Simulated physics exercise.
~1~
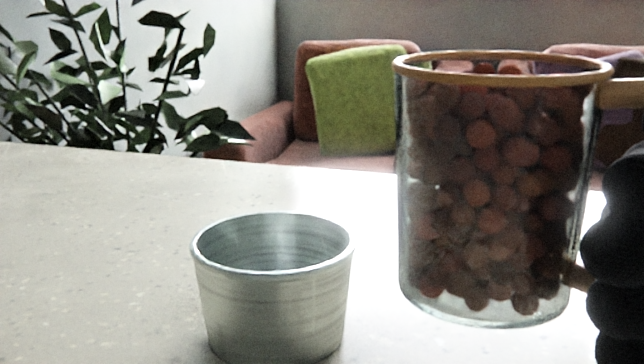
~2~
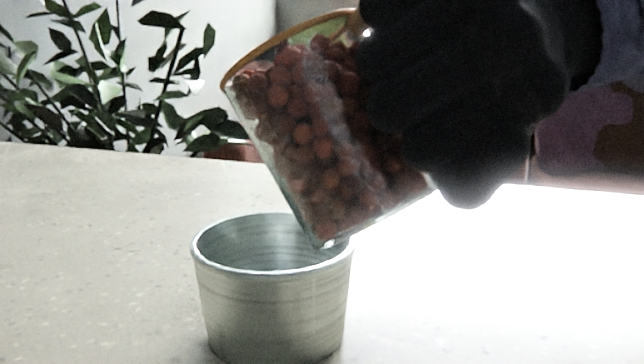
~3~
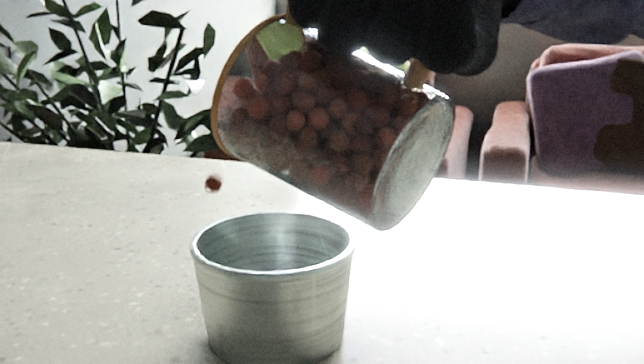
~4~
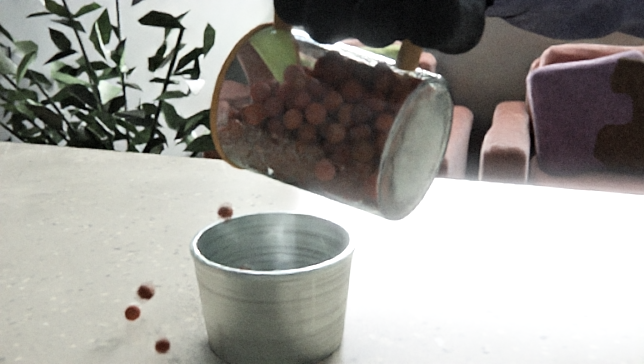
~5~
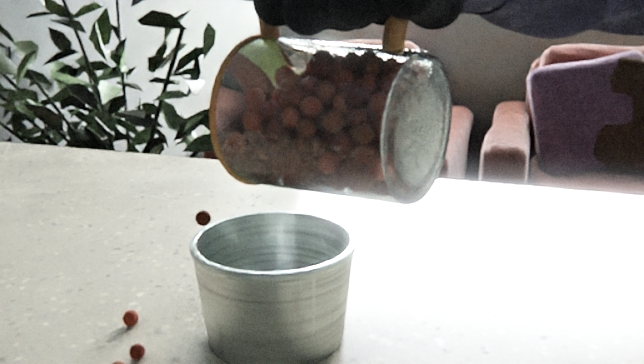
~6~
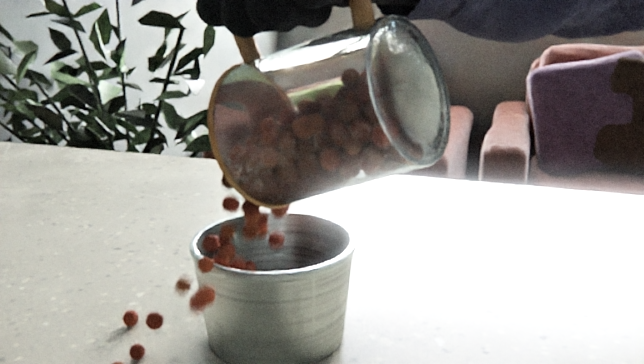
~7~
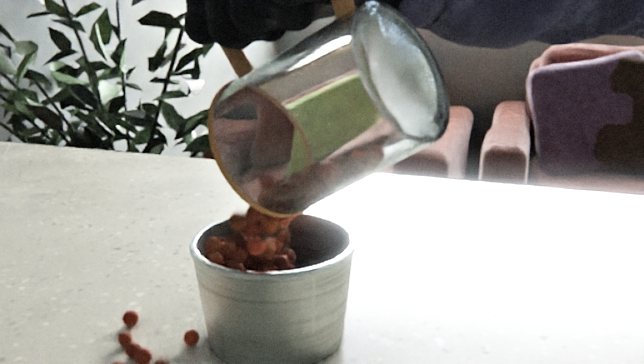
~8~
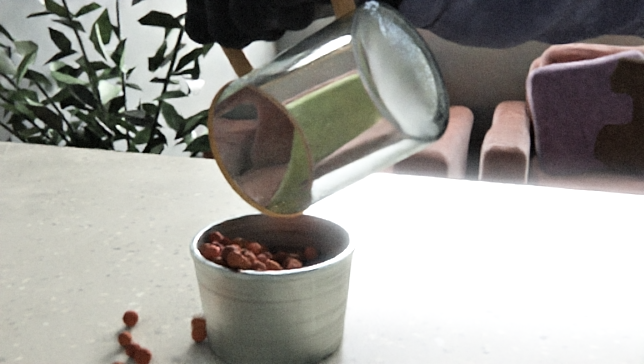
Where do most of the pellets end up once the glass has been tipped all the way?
Most of them end up in the grey-green dish, while only a few lie on the table to its left.
